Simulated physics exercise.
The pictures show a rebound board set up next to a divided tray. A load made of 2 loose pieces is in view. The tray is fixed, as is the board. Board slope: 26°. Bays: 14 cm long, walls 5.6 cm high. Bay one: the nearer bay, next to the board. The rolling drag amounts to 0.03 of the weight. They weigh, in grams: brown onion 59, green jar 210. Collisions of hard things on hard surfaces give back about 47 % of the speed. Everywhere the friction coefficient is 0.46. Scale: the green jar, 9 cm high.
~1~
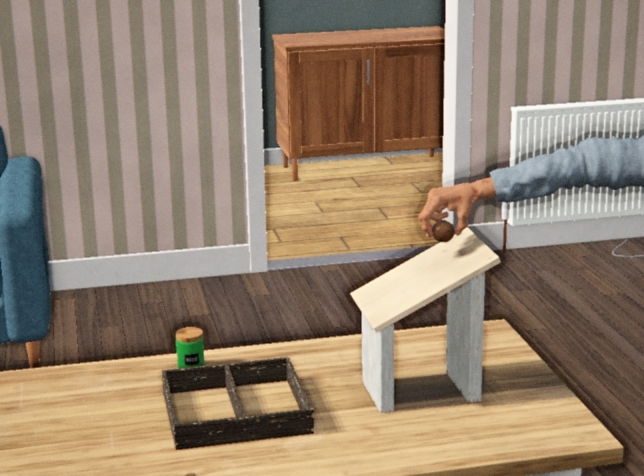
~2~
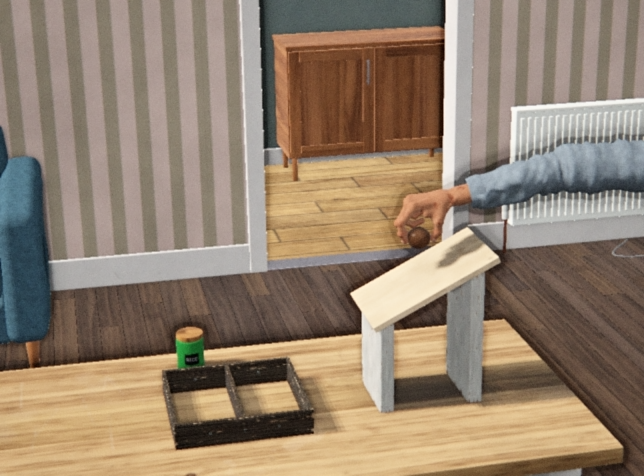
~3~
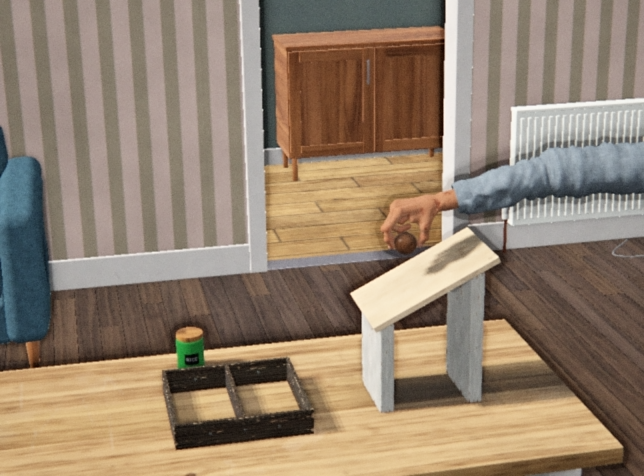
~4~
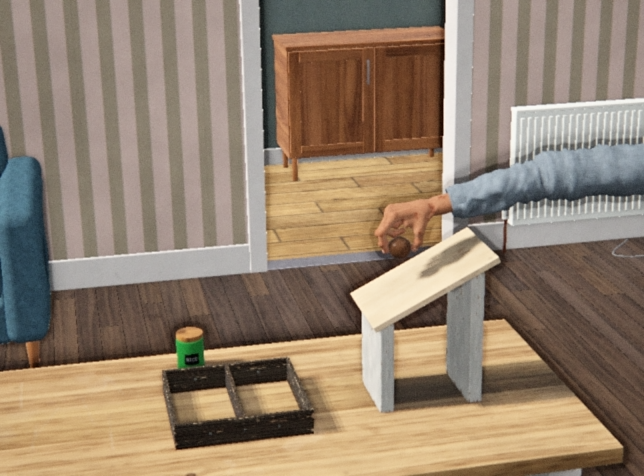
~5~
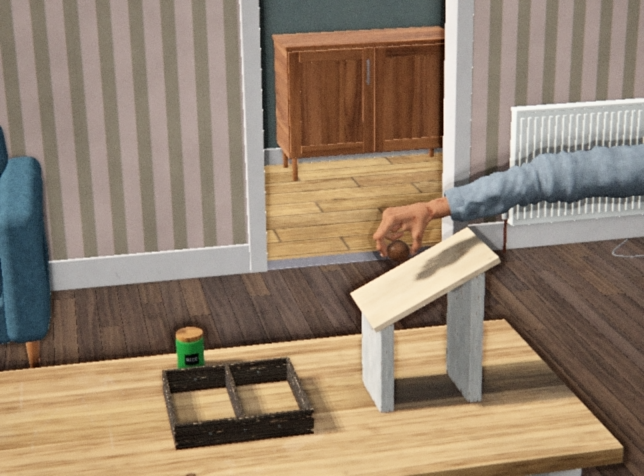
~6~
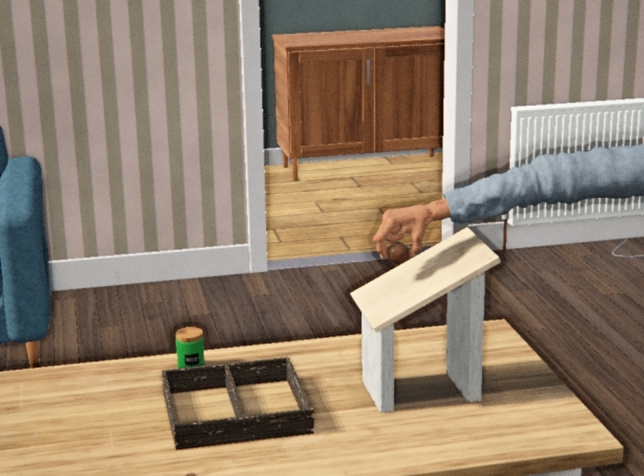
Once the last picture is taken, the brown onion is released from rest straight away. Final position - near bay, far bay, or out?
Out.
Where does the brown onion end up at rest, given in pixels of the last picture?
Near (333, 391).
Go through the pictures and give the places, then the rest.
In the first picture, 11 cm still to go; brown onion (443, 231); green jar (190, 350).
In the second picture, 5 cm still to go; brown onion (419, 238); green jar (190, 350).
In the third picture, 3 cm still to go; brown onion (405, 243); green jar (190, 350).
In the fourth picture, 1 cm still to go; brown onion (399, 247); green jar (190, 350).
Held still over the board; brown onion (398, 251); green jar (190, 350), in the fifth picture.
Held still over the board; brown onion (398, 253); green jar (190, 350), in the sixth picture.
Then, 0.40 s later than the last frame, brown onion near (347, 308).
Then, 0.60 s later than the last frame, it is outside the bays; brown onion near (338, 380).
When it is over, it is outside the bays; green jar within 4 cm of the start. End places, in pixels of the last picture, brown onion near (333, 391).
